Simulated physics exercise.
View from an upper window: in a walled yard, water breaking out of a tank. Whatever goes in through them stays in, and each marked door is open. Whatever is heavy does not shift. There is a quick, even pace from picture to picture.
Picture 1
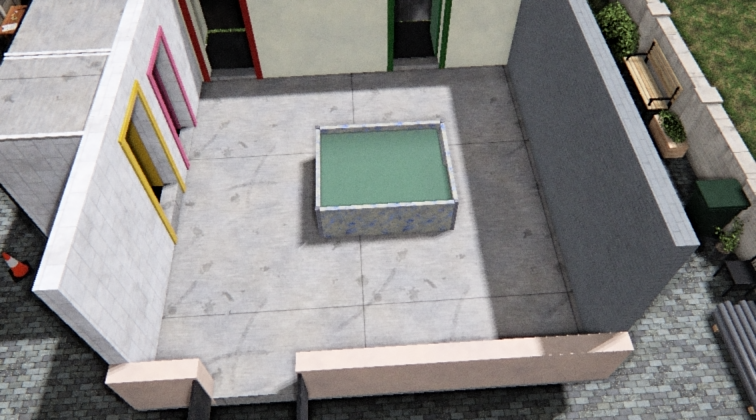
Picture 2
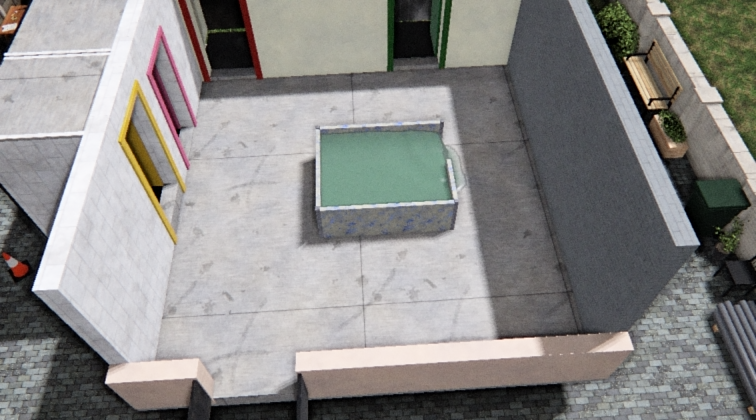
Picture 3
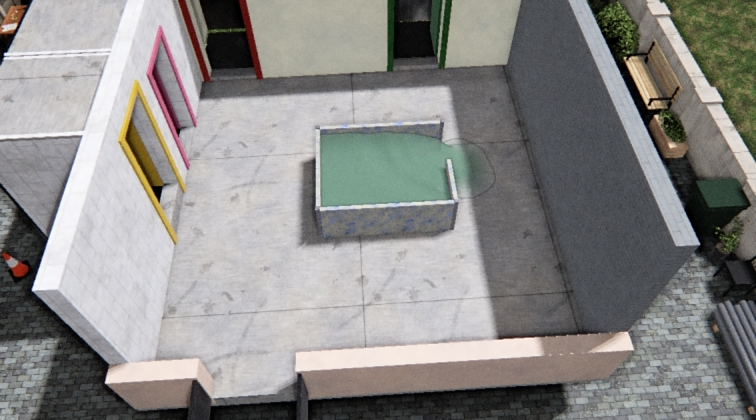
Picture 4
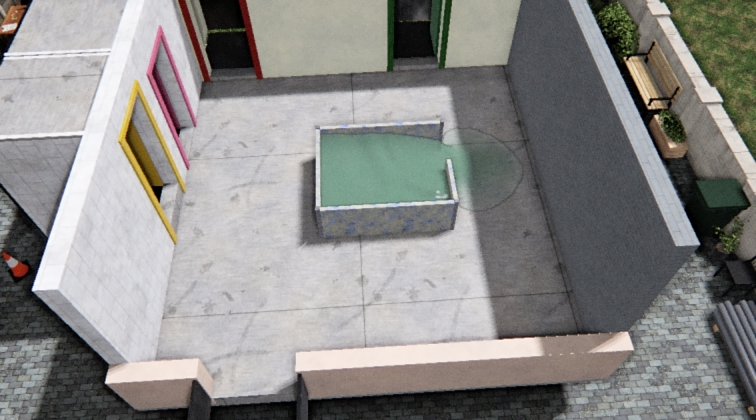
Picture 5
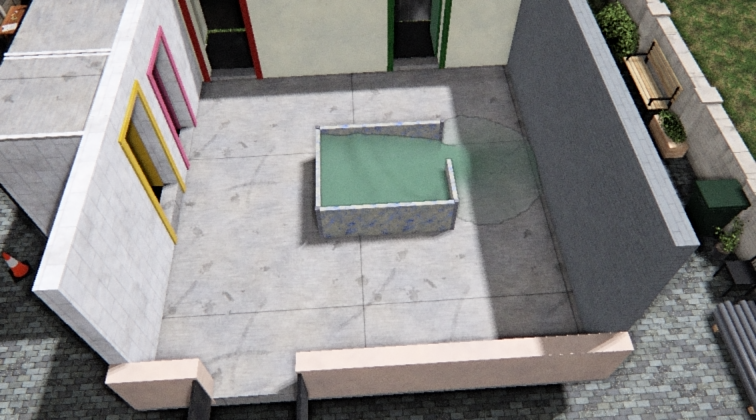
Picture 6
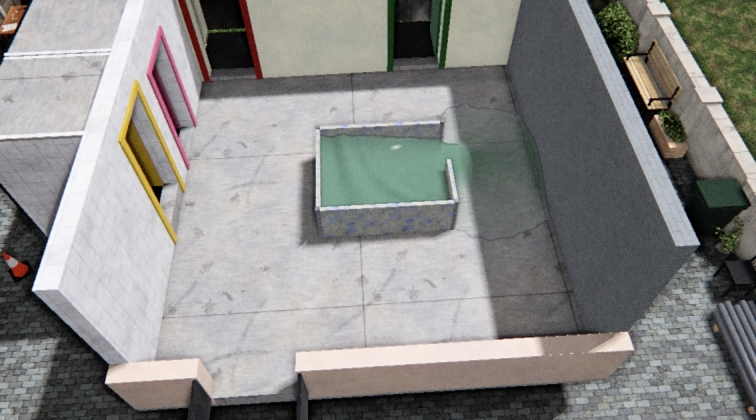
In this clip, seen from above, a tank of green water stands in a walled yard, then its right side opens and water pours through the gap, spreading rightward across the paving to the grey wall.
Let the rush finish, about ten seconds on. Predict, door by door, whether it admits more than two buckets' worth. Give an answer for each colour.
The pink door admits more than two, the yellow door admits two or fewer, the red door admits two or fewer, the green door admits two or fewer.
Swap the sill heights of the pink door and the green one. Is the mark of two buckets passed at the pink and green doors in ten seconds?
Result - pink door: Misses the threshold; green door: Clears the threshold.
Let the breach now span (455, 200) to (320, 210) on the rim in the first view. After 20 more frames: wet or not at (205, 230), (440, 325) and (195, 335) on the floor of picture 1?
The first spot is soaked, the second soaked and the third soaked.
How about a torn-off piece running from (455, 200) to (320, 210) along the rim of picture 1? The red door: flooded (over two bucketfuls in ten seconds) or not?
Red remains below.
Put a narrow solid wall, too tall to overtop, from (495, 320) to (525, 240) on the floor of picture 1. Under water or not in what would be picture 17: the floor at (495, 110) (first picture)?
Soaked.
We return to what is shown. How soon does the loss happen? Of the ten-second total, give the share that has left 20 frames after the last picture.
Near 0 in a hundred.
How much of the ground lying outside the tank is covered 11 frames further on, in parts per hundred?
The answer is around 25 per cent.
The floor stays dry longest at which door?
Result: The yellow door.
A moment on, water covers 15 % of the floor; the pink door not reached, the yellow door not reached, the red door not reached, the green door not reached.
Next, water covers 25 % of the floor; the pink door not reached, the yellow door not reached, the red door not reached, the green door wet at the sill, nothing in.
Then, water covers 45 % of the floor; the pink door not reached, the yellow door not reached, the red door not reached, the green door wet at the sill, nothing in.
Later, water covers 85 % of the floor; the pink door under two buckets in, the yellow door wet at the sill, nothing in, the red door wet at the sill, nothing in, the green door under two buckets in.
In the end, water covers 95 % of the floor; the pink door far over two buckets in, the yellow door wet at the sill, nothing in, the red door wet at the sill, nothing in, the green door under two buckets in.
